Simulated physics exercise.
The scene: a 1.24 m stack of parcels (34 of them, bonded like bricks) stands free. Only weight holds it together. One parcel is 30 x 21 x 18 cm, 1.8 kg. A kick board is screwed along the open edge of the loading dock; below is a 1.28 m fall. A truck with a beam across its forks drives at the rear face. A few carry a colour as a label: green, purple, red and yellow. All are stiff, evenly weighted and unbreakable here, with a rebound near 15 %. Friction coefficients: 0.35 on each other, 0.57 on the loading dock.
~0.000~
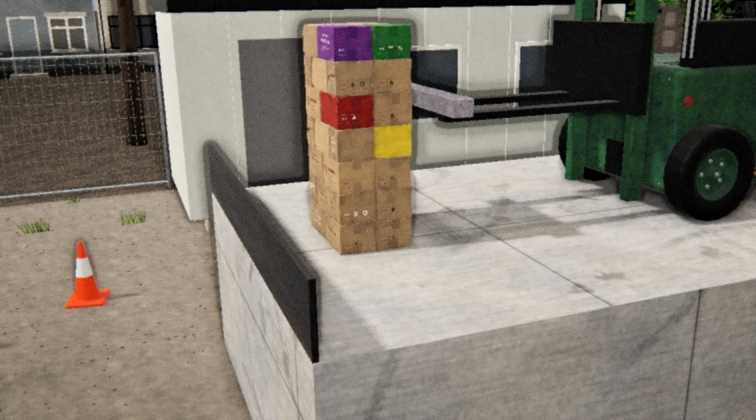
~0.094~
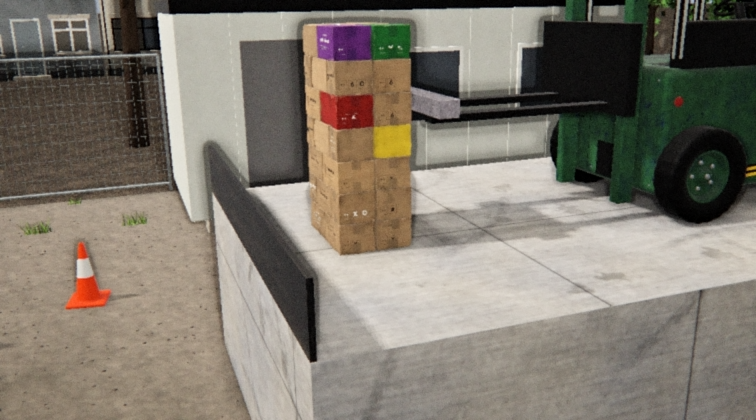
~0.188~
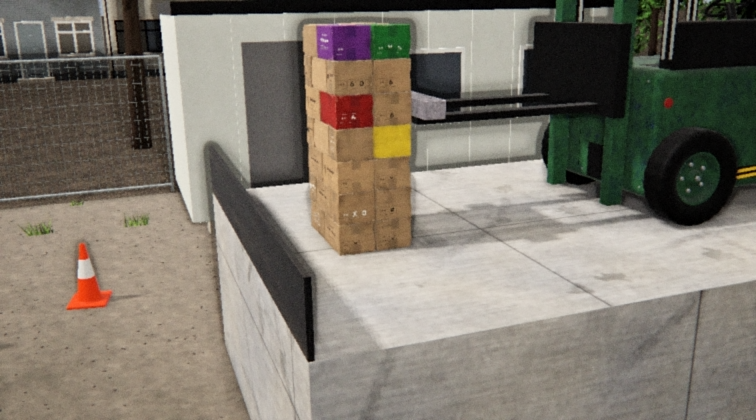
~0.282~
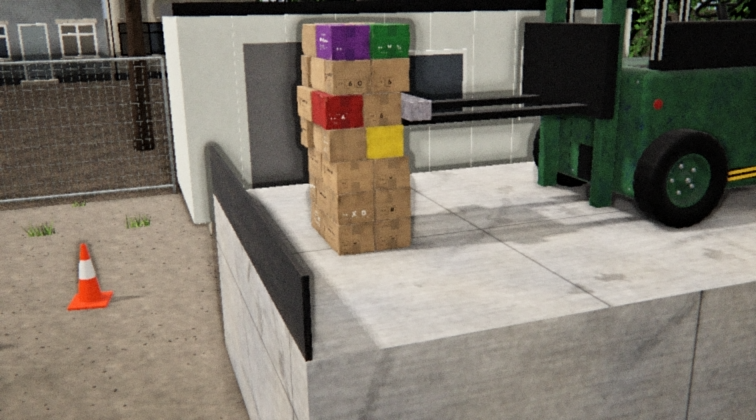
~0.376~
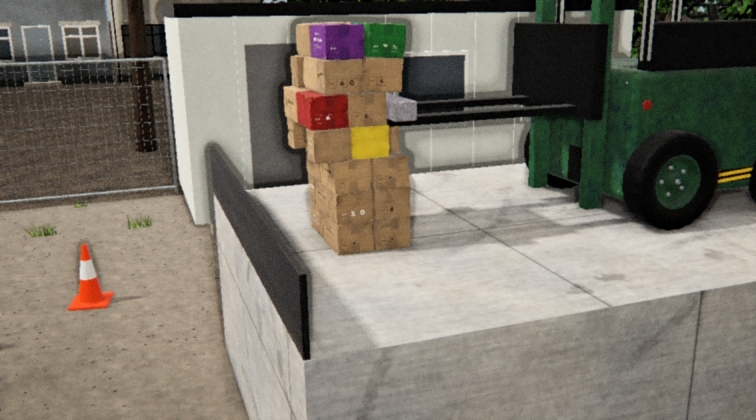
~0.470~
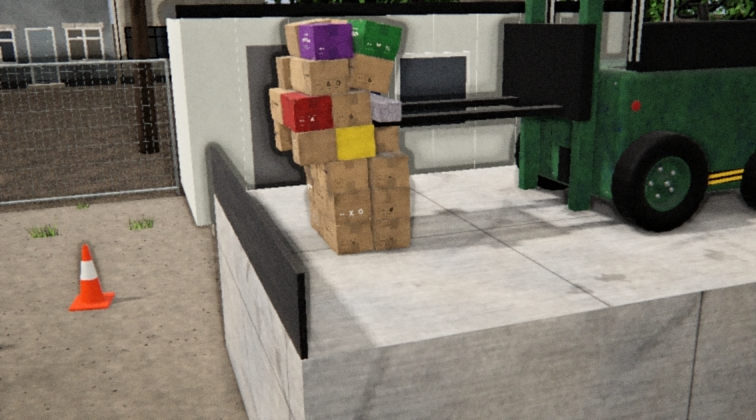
Green forklift driving left on a concrete dock, its beam pushing into a cardboard box stack, shifting and tilting the upper boxes leftward.
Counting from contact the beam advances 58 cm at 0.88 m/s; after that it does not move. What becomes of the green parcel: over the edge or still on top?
It stays up there.
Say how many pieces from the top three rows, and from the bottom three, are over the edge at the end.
From the top 10, from the bottom 0.
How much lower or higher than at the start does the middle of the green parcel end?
About 30 cm lower.
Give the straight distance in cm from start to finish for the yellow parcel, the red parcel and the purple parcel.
Moved: Yellow 220, red 250, purple 390.
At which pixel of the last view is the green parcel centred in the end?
Around (366, 98).
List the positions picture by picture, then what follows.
In the first picture (each place is the centre of the face we see best; the camera moves round a little), beam (462, 109) 19 cm from the stack; green parcel (393, 42); red parcel (356, 112); purple parcel (353, 44); all in place.
Beam (448, 109) 11 cm from the stack; green parcel (392, 42), in the second picture.
Beam (434, 110) 28 mm from the stack; green parcel (392, 42), in the third picture.
Beam (419, 111) 55 mm in; green parcel (392, 41); red parcel (345, 112) moved 51 mm; 9 have shifted, in the fourth picture.
Beam (404, 112) 14 cm in; green parcel (387, 41) tilted 3°; red parcel (330, 113) moved 13 cm; 19 have shifted, in the fifth picture.
Beam (389, 112) 22 cm in; green parcel (381, 41) tilted 13°; red parcel (314, 114) moved 22 cm; yellow parcel (357, 143) moved 21 cm; 23 have shifted, in the sixth picture.
By 0.62 s, none of the 34 parcels over the edge, 26 disturbed; green parcel tilted 40°; red parcel tilted 13°.
By 0.92 s, none of the 34 parcels over the edge, 26 disturbed; green parcel on its side; red parcel tilted 58°, 34 cm lower.
By 1.42 s, 7 of the 34 parcels over the edge; green parcel on its side; purple parcel upside down.
By 2.12 s, 13 of the 34 parcels over the edge; green parcel on its side; red parcel upside down.
When it is over (3.1 s), 15 of the 34 parcels over the edge; green parcel on its side; red parcel upside down; purple parcel upside down. In pixels of the last frame, middles, green parcel near (366, 98).
